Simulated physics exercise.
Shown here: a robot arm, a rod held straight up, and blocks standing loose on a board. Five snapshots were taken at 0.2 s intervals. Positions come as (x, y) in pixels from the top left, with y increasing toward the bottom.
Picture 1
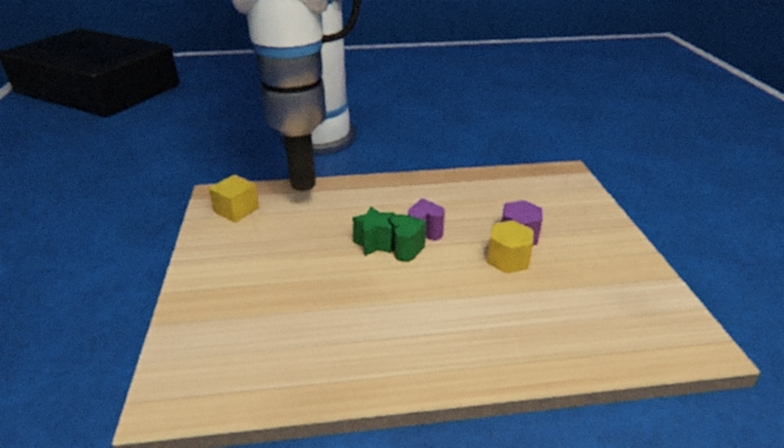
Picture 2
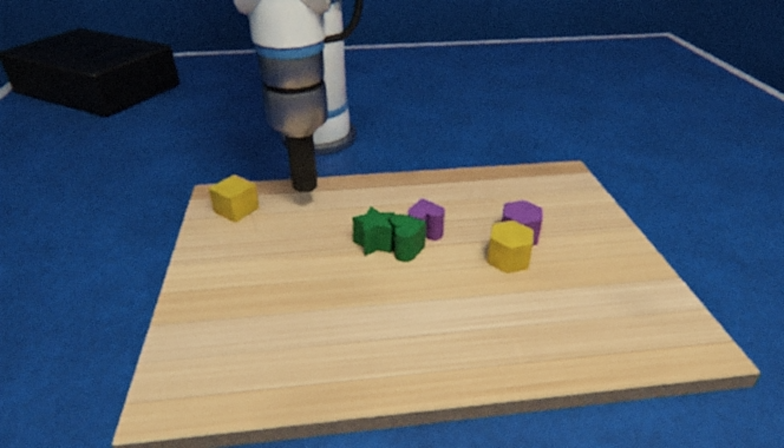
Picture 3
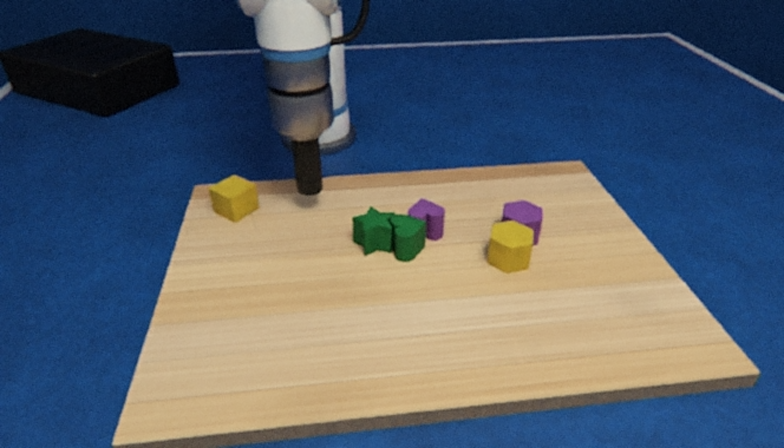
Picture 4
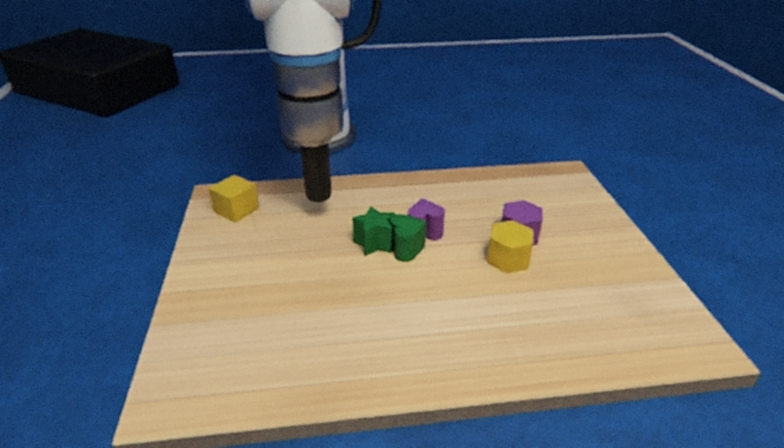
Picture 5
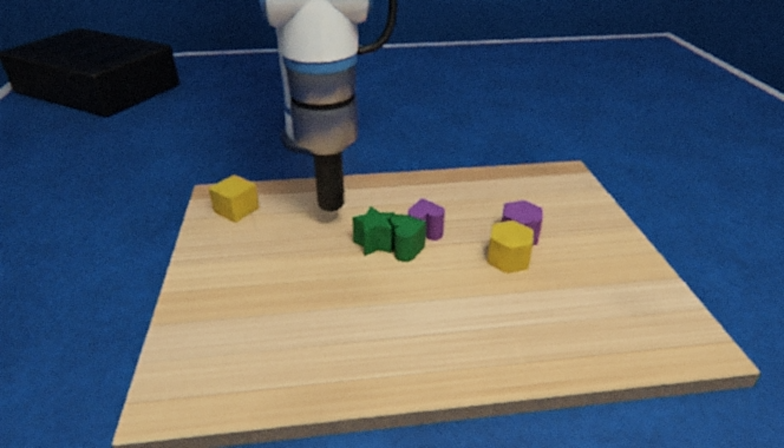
Robot arm moving its dark upright rod slightly right and toward the viewer above a wooden board, the scattered coloured blocks staying still.
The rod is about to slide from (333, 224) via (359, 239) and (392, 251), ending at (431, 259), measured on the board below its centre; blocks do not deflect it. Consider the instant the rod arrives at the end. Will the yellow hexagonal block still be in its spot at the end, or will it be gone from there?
In the end it has not been moved.
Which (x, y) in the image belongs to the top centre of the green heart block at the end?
I'd place it at (491, 250), taking the centre of its top.
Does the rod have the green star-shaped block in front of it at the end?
I believe so.
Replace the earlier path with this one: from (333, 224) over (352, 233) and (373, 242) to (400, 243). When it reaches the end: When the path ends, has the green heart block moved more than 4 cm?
Yes, that is how it ends up.
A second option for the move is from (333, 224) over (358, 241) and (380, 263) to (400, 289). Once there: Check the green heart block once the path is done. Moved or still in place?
The block moves away from its spot.
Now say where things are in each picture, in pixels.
Rod's lower end (304, 185); green star-shaped block (375, 218); green heart block (407, 224); yellow hexagonal block (512, 233), in the first picture.
Rod (305, 186); blocks still, in the second picture.
Rod (310, 190); blocks still, in the third picture.
Rod (319, 196); blocks still, in the fourth picture.
Rod (332, 205); green star-shaped block (375, 218); green heart block (407, 224); yellow hexagonal block (512, 233), in the fifth picture.
The first path, step by step. One third of the way, rod (358, 220); green star-shaped block (382, 223); green heart block (413, 226).
Two thirds of the way, rod (392, 232); green star-shaped block (418, 234), turned 15° anticlockwise; green heart block (451, 238).
At the end, rod (432, 240); green star-shaped block (458, 244); green heart block (491, 250); yellow hexagonal block still.
